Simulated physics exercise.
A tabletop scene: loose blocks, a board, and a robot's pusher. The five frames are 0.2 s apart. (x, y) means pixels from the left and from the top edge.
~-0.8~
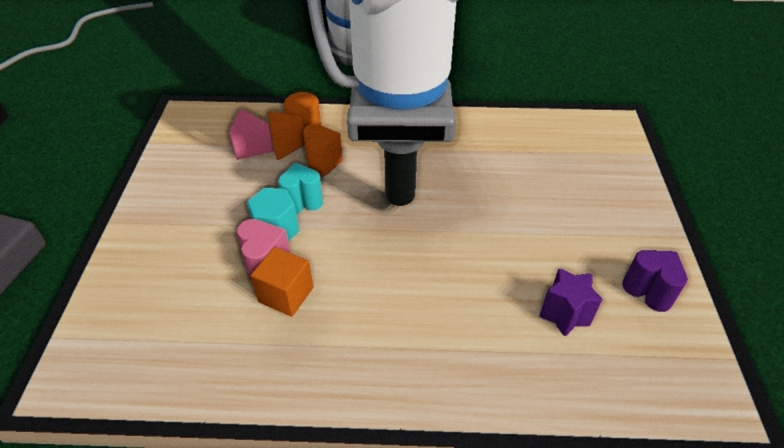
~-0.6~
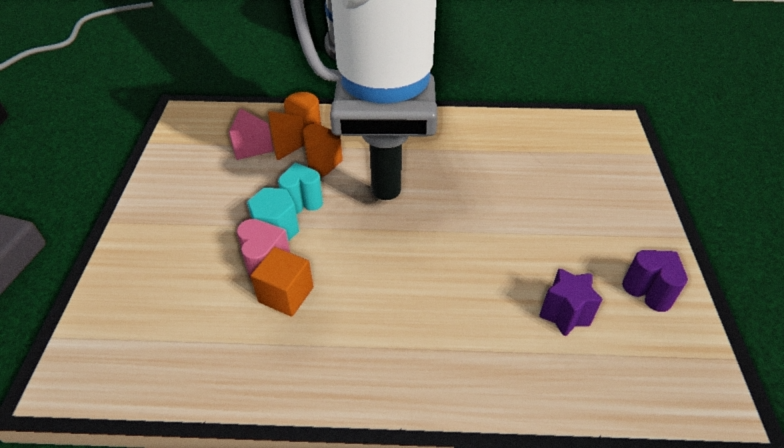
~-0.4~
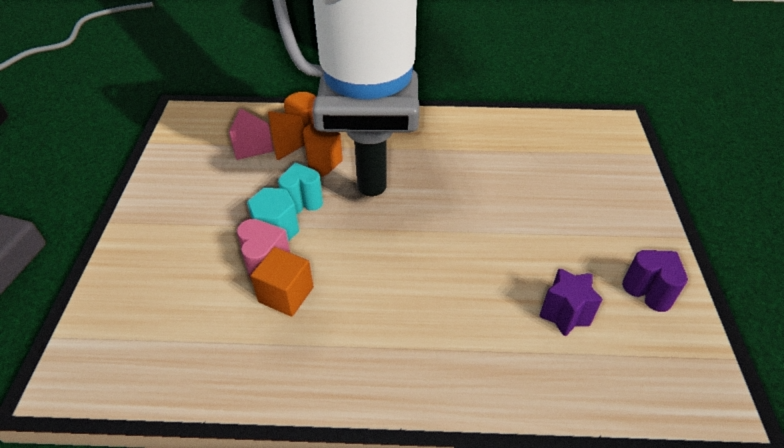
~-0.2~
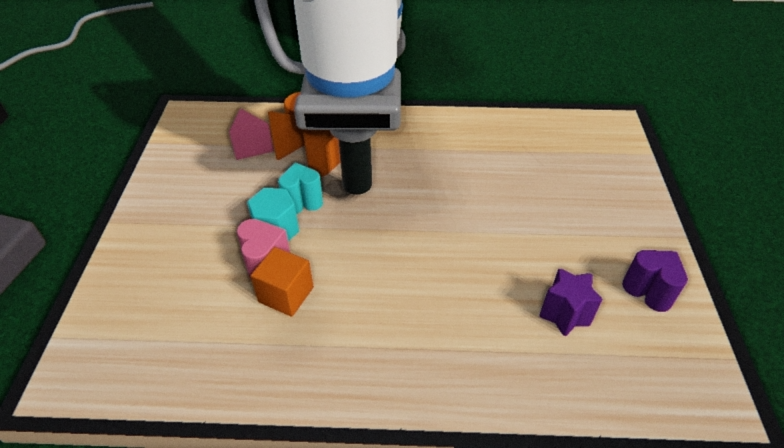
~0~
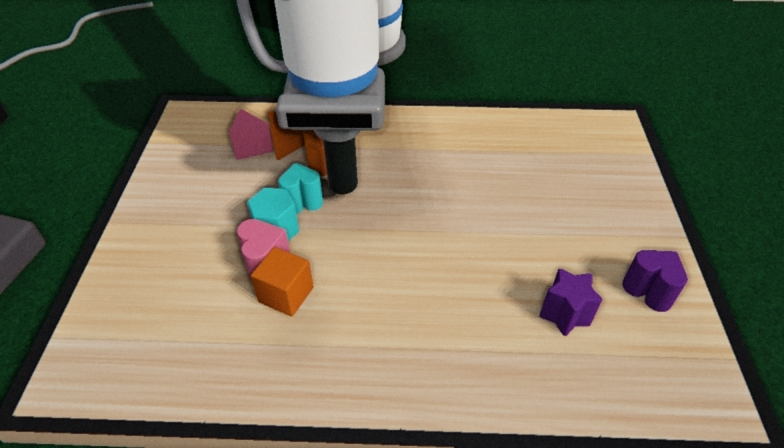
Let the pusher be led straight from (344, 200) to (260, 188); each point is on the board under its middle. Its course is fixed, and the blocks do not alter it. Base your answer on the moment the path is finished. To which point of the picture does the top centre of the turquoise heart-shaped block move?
It ends at (228, 180).
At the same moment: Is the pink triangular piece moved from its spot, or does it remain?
Here's my answer: The pink triangular piece remains in position.
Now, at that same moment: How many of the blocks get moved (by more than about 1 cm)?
I predict one.
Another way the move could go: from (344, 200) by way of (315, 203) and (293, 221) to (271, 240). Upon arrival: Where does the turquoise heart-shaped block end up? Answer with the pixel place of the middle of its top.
Its top centre is at about (260, 178).
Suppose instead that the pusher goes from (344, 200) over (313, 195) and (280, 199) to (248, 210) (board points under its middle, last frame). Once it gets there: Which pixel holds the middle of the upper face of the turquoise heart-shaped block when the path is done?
Its top middle will sit at (203, 186).
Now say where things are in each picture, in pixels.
Tip of the pusher at (400, 197), middles of tops, pink triangular piece at (246, 121), turquoise heart-shaped block at (298, 175), orange heart-shaped block at (319, 135), in the first picture.
Pusher at (386, 191), nothing pushed, in the second picture.
Pusher at (372, 188), nothing pushed, in the third picture.
Pusher at (358, 186), nothing pushed, in the fourth picture.
Pusher at (343, 186), pink triangular piece at (246, 121), turquoise heart-shaped block at (298, 175), orange heart-shaped block partly hidden, in the fifth picture.
The first path, step by step. Halfway along, pusher at (299, 180); turquoise heart-shaped block at (261, 175), turned 20° anticlockwise.
At the end, pusher at (257, 174); pink triangular piece unmoved; turquoise heart-shaped block at (228, 180), turned 80° anticlockwise; orange heart-shaped block unmoved.
